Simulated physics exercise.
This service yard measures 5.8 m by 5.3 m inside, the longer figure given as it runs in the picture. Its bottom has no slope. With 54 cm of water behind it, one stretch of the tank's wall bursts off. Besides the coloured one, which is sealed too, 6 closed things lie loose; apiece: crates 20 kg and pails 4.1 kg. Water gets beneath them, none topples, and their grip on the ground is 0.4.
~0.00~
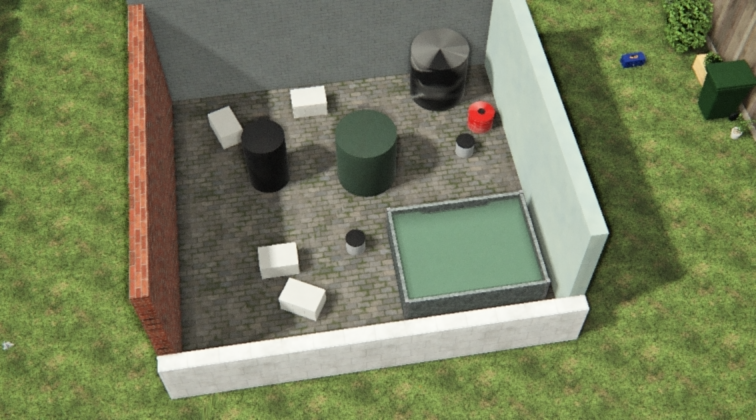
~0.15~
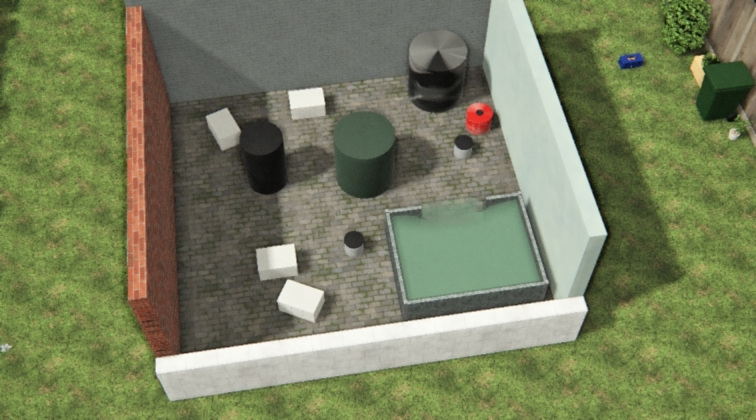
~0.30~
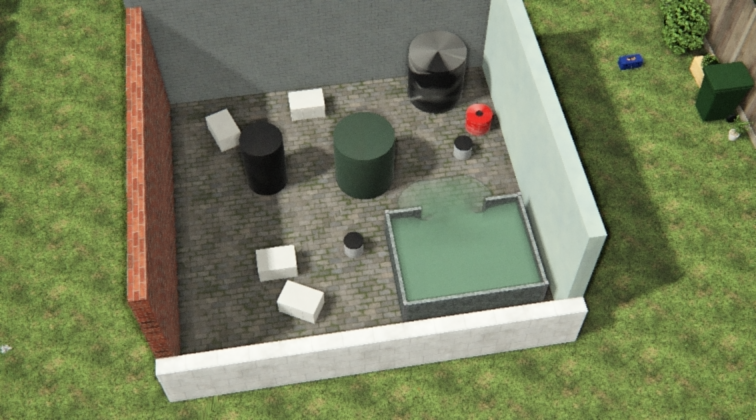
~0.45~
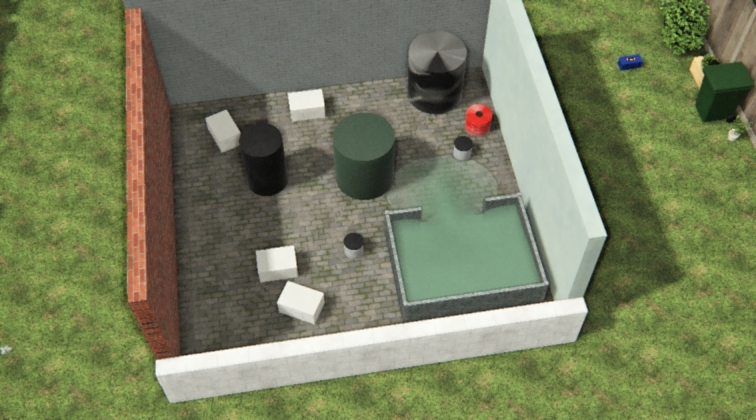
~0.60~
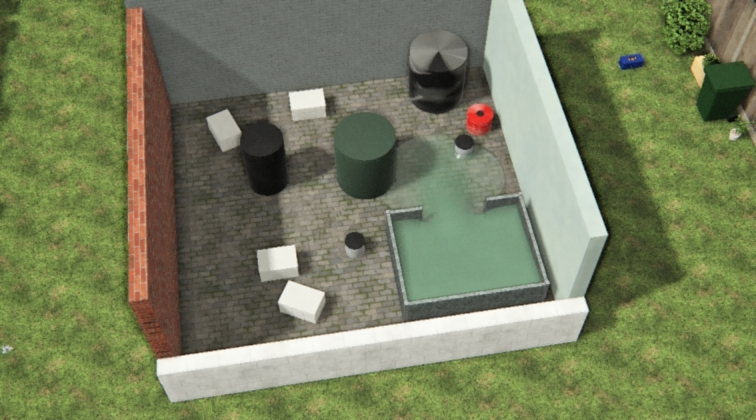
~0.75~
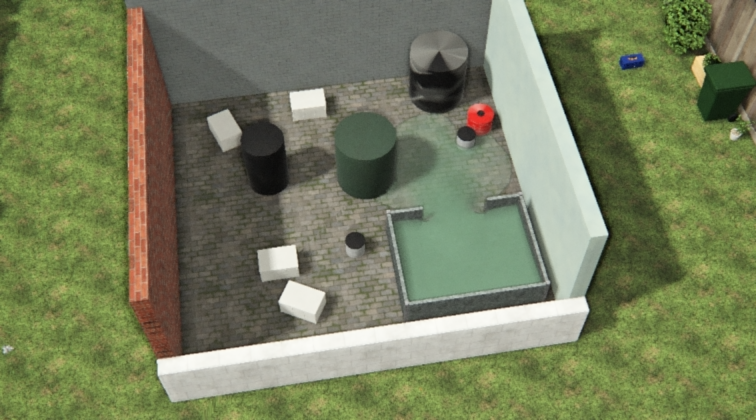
Greenish water pours through a gap in the far side of a rectangular tank and fans out across the paved yard between a green cylinder and the pale right wall, nudging a small pail slightly toward a red tub.
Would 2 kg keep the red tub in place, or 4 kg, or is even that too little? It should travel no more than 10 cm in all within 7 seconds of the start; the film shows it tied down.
Verdict: Neither weight holds it.
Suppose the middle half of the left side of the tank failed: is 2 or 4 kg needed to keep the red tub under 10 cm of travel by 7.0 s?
Then the smaller load will do.
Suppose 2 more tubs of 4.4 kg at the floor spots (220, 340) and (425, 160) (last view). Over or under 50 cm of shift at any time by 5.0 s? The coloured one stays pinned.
In that order: Less, past it.
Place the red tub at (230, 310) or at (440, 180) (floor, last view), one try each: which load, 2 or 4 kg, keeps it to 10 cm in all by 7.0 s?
In that order: Neither is enough; neither is enough.
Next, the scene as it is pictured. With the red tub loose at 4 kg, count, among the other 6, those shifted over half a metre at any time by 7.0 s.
That makes 3.
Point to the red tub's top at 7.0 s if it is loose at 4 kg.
Around (433, 118).
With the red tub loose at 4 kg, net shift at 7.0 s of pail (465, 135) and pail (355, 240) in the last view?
In turn: 120 cm, 5 cm.
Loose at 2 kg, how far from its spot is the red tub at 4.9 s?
Roughly 30 cm.
After 1.4 s the red tub would be 84 cm from its start with 2 kg and 71 cm from its start with 4 kg; 6 cm of water round it then.
After 3.1 s the red tub would be 112 cm from its start with 2 kg and 105 cm from its start with 4 kg; 33 cm of water round it then.
After 4.9 s the red tub would be 31 cm from its start with 2 kg and 15 cm from its start with 4 kg; 13 cm of water round it then.
After 7.0 s the red tub would be 15 cm from its start with 2 kg and 86 cm from its start with 4 kg; 11 cm of water round it then.
